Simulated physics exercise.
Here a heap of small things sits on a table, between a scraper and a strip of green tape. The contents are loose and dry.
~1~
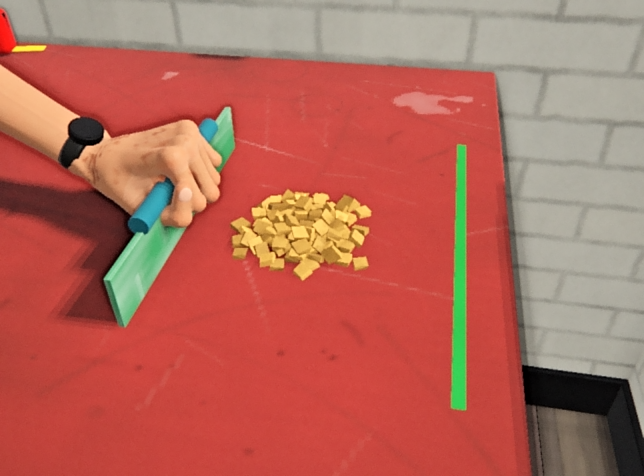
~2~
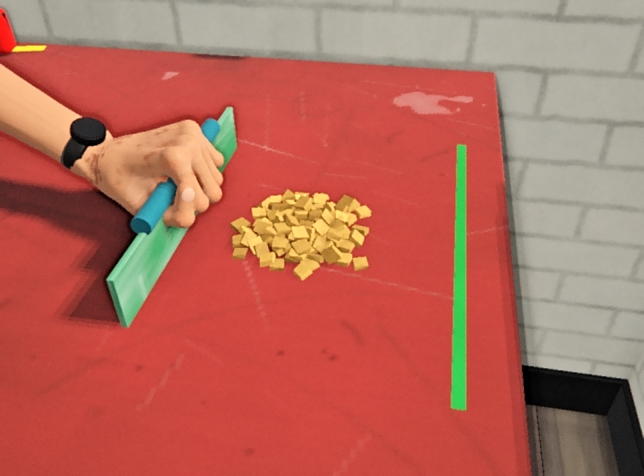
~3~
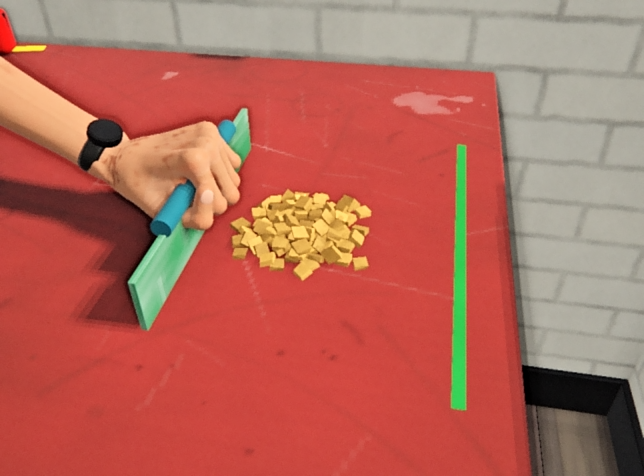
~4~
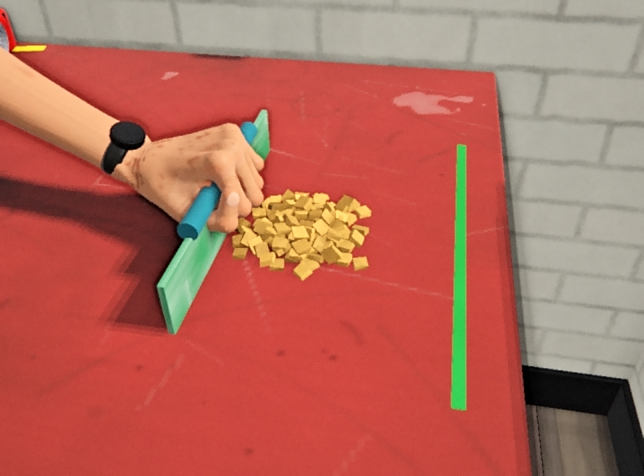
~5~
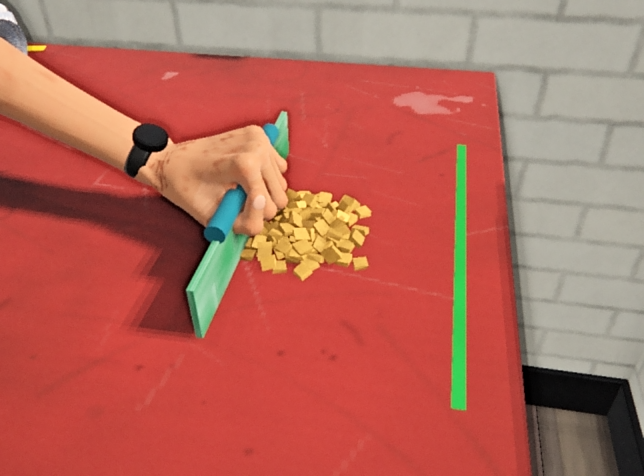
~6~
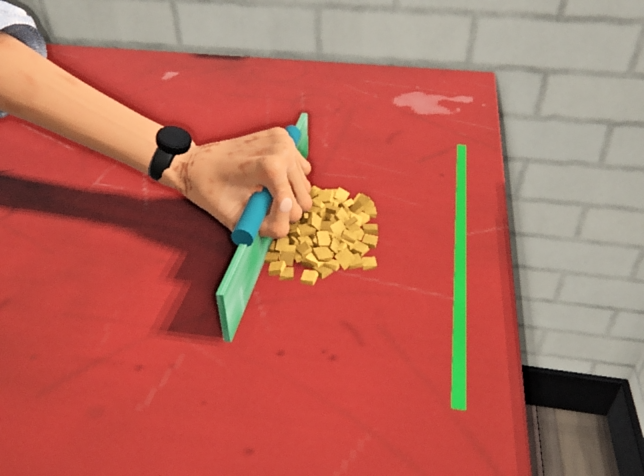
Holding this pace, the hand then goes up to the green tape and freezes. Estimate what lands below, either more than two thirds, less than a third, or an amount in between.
What is pushed off will lie in the middle third.
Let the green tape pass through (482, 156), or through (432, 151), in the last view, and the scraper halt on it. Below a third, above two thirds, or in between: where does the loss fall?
For the first line it's more than two thirds, and for the second it's under a third.
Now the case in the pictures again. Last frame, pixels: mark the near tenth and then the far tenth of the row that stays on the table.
Note: Near end (495, 321); far end (485, 202).
Shortly afterwards, scraper still moving, near (374, 195); heap all on the table, its front near (461, 250).
Next, scraper stopped at the green tape; heap near a third over the edge.
Some moments later, scraper stopped at the green tape; heap near half over the edge.
In the end, scraper stopped at the green tape; heap near half over the edge.
